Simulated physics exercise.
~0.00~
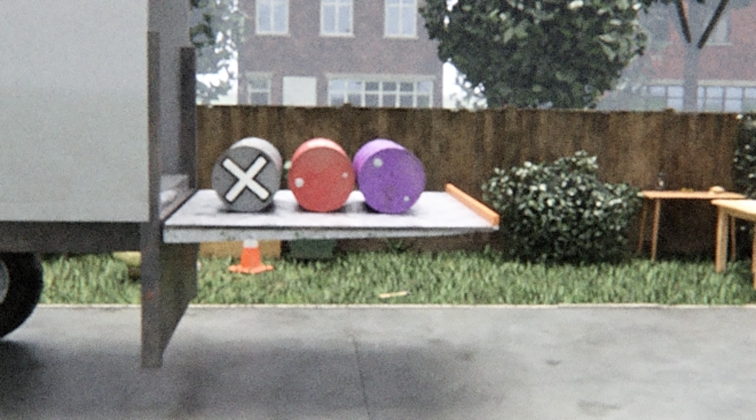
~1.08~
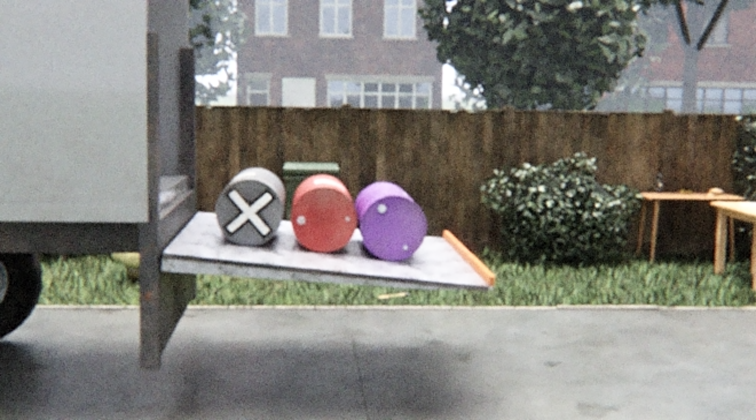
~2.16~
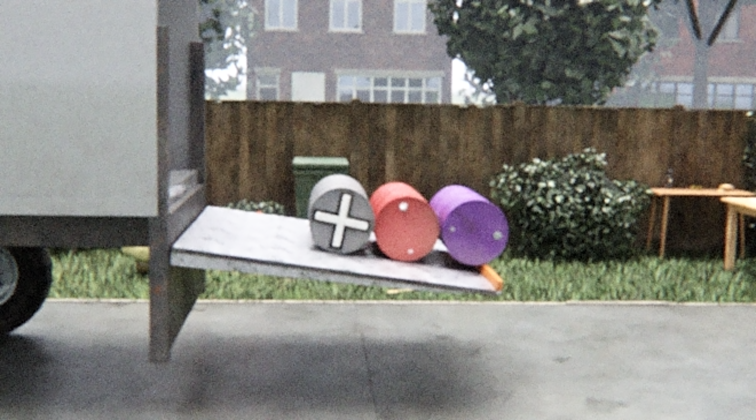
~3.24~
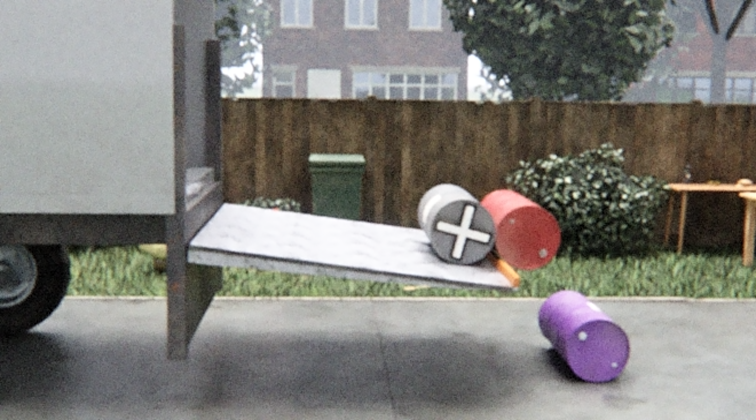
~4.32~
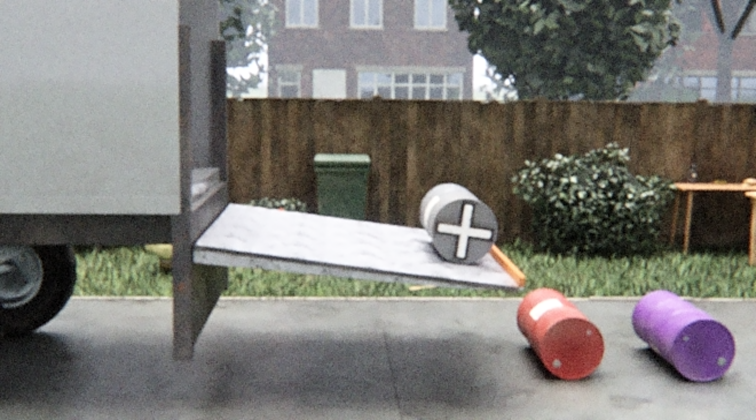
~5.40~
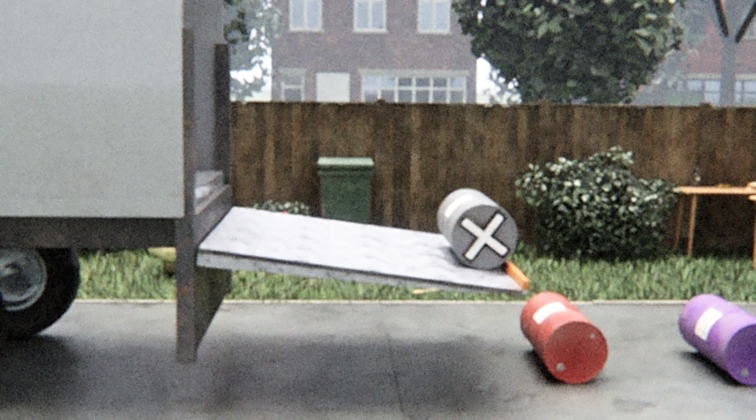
Three drums, a grey one with a white cross, a red one and a purple one, lie side by side on the tail-lift of a truck, seen from the side across a paved road, with grass, a wooden fence and brick houses behind. The plate lowers slightly and tips outwards, and the drums roll right towards the orange stop at its edge. The purple drum goes over first and lands on the road, rolling right. The red drum follows, dropping to the ground near the edge. At the end, the crossed drum remains on the sloping plate against the stop.
